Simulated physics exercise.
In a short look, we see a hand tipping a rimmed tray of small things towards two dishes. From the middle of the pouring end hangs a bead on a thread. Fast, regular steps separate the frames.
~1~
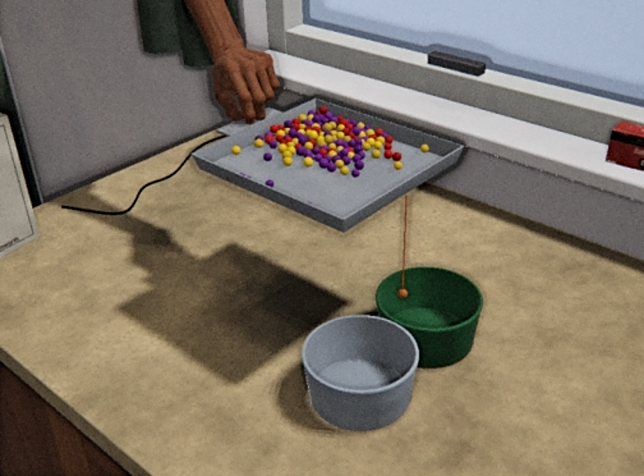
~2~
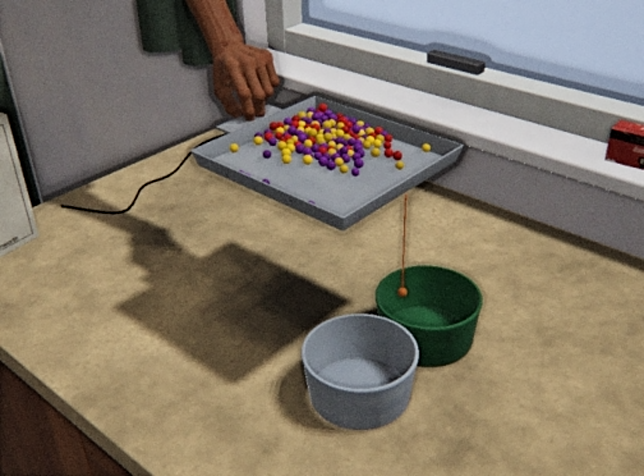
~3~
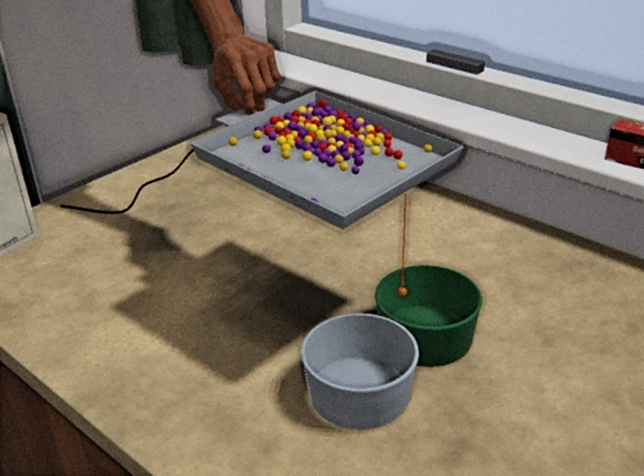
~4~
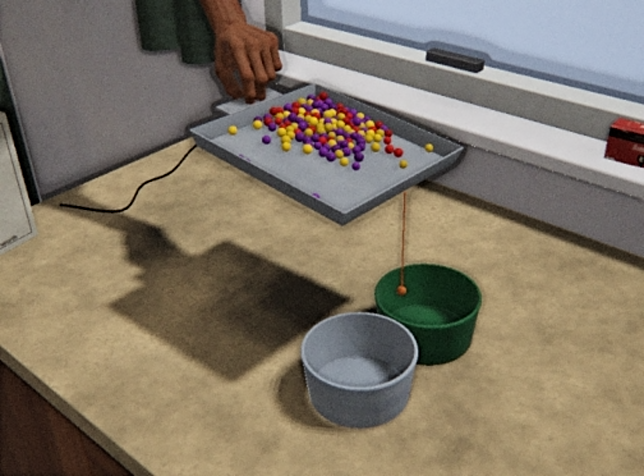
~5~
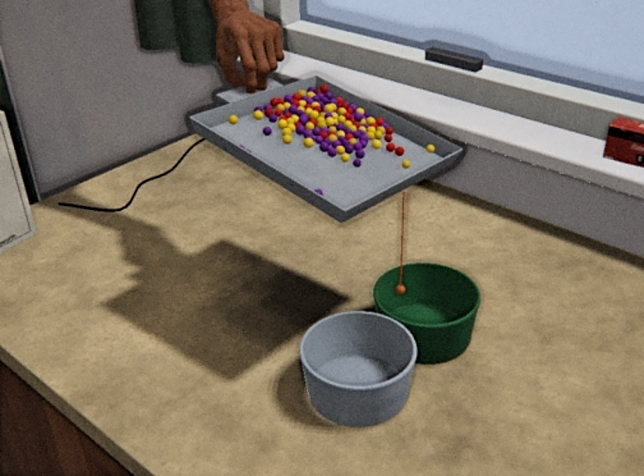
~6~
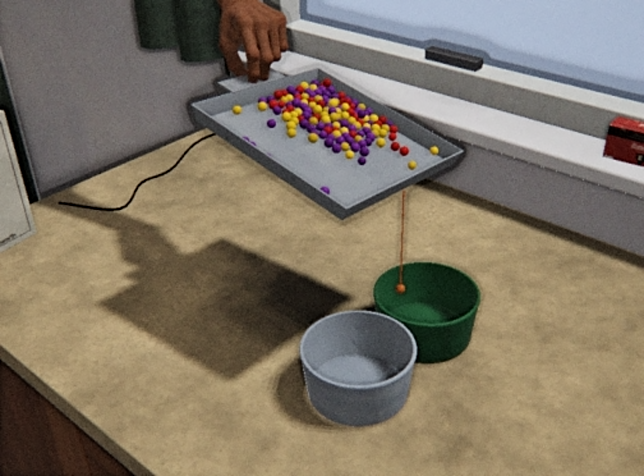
A hand slowly raising the back of a grey tray of colourful beads above grey and green bowls, the beads shifting slightly.
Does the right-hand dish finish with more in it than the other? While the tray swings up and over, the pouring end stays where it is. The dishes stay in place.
Yes.
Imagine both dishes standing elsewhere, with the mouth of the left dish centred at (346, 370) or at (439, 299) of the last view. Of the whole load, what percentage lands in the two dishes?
First placement near 10 percent, second near 90 percent.
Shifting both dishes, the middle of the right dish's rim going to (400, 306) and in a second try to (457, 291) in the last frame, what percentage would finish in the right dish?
First try: Roughly 0 per cent; second try: Roughly 70 per cent.
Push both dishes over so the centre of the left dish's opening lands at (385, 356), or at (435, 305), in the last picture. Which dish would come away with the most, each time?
The rightmost dish, then the rightmost dish.
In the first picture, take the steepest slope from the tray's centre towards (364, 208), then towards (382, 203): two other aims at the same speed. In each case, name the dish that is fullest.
The first tilt favours the dish to the left, the second the dish to the left.
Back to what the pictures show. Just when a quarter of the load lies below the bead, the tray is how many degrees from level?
Roughly 75 degrees from level.
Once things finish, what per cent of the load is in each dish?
Per cent held at the end: Left dish 0, right dish 40.
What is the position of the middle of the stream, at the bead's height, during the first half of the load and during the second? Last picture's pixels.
I'd say around (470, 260) at first, then around (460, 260).
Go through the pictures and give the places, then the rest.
The first frame shows corners of the pouring end at (343, 215) and (457, 146), level; middle of the load at (328, 135), round plastic beads; left dish at (405, 394); right dish at (471, 335); bead on its thread at (403, 294).
The second frame shows corners of the pouring end at (343, 214) and (456, 145), level; middle of the load at (327, 132).
The third frame shows corners of the pouring end at (343, 212) and (457, 146), tipped barely, lowest at the right corner; middle of the load at (327, 129).
The fourth frame shows corners of the pouring end at (344, 209) and (457, 147), tipped a little, lowest at the right corner; middle of the load at (328, 122).
The fifth frame shows corners of the pouring end at (344, 206) and (456, 148), tipped a little, lowest at the right corner; middle of the load at (329, 116), a small part on the move.
The sixth frame shows corners of the pouring end at (346, 204) and (457, 150), tipped a little, lowest at the right corner; middle of the load at (332, 111), about a quarter on the move; left dish at (403, 390); right dish at (469, 330).
Soon after the last picture, tray tipped steeply; nearly all on the tray; a stray few in the right dish; a stray few outside both; a stray few in the air.
A little later, tray tipped right over; a small part on the tray; about a third in the right dish; about half outside both; a small part in the air.
Later still, tray tipped past a quarter turn; about a third in the right dish; about two thirds outside both.
By the end, tray tipped past a quarter turn; none in the left dish; about a third in the right dish; about two thirds outside both.
